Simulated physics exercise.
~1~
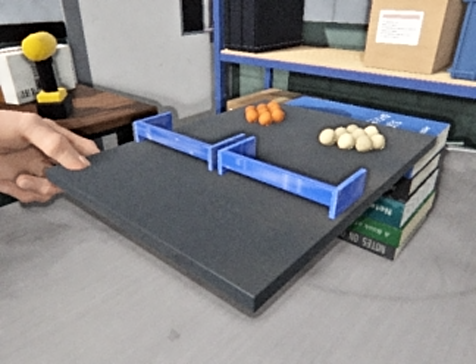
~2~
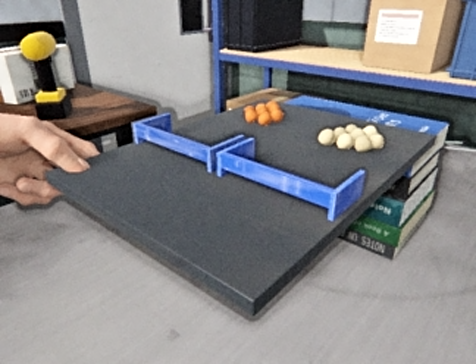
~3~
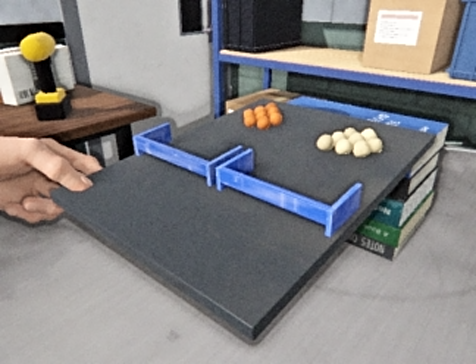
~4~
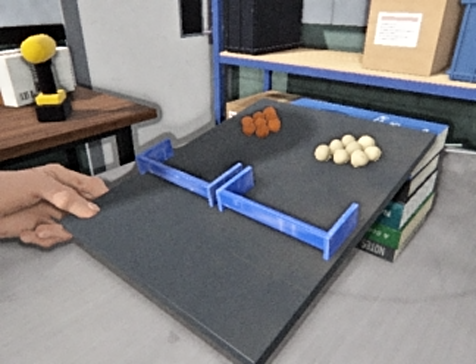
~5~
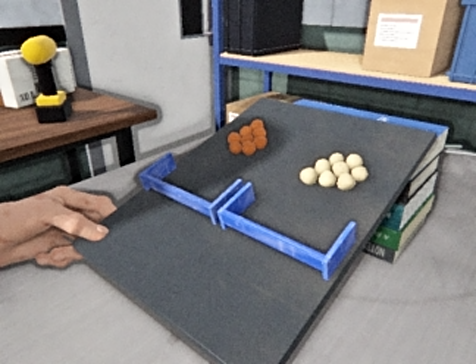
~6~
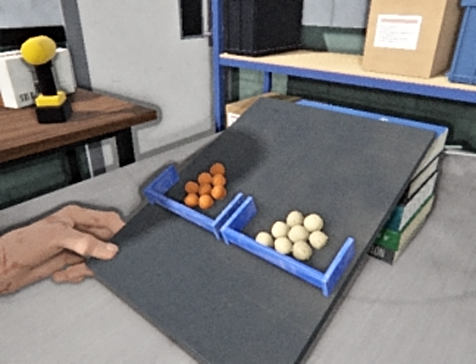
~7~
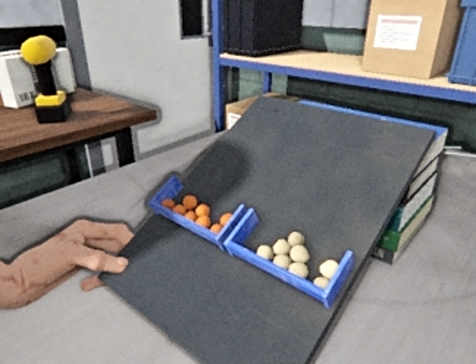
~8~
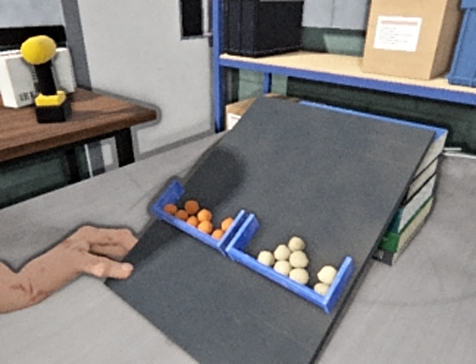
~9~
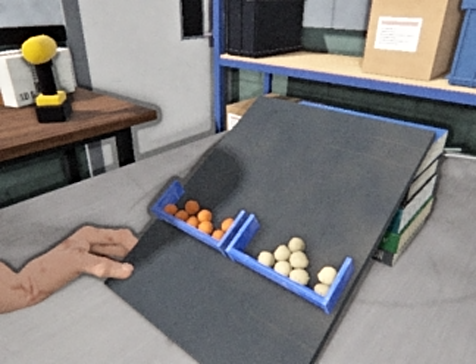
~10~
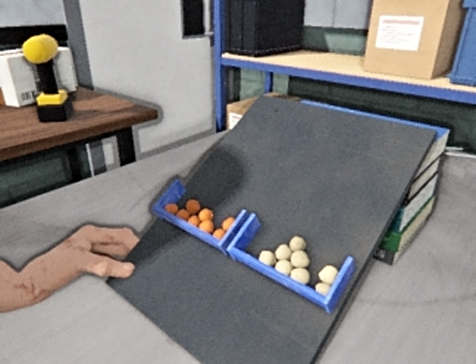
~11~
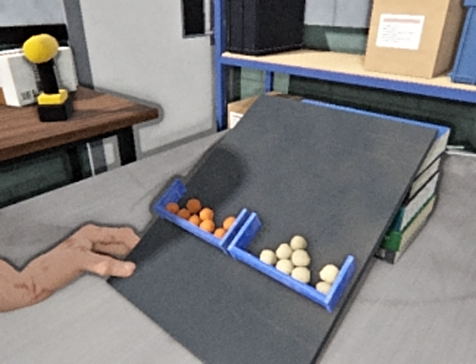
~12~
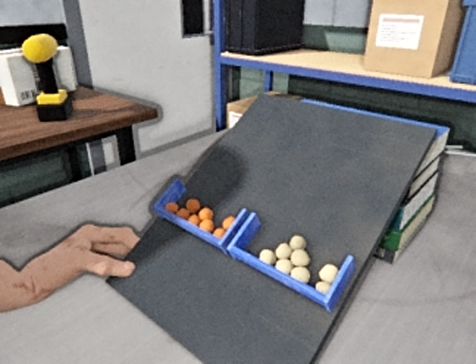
A hand lowers a dark board's edge, and orange and cream balls roll into blue barriers.
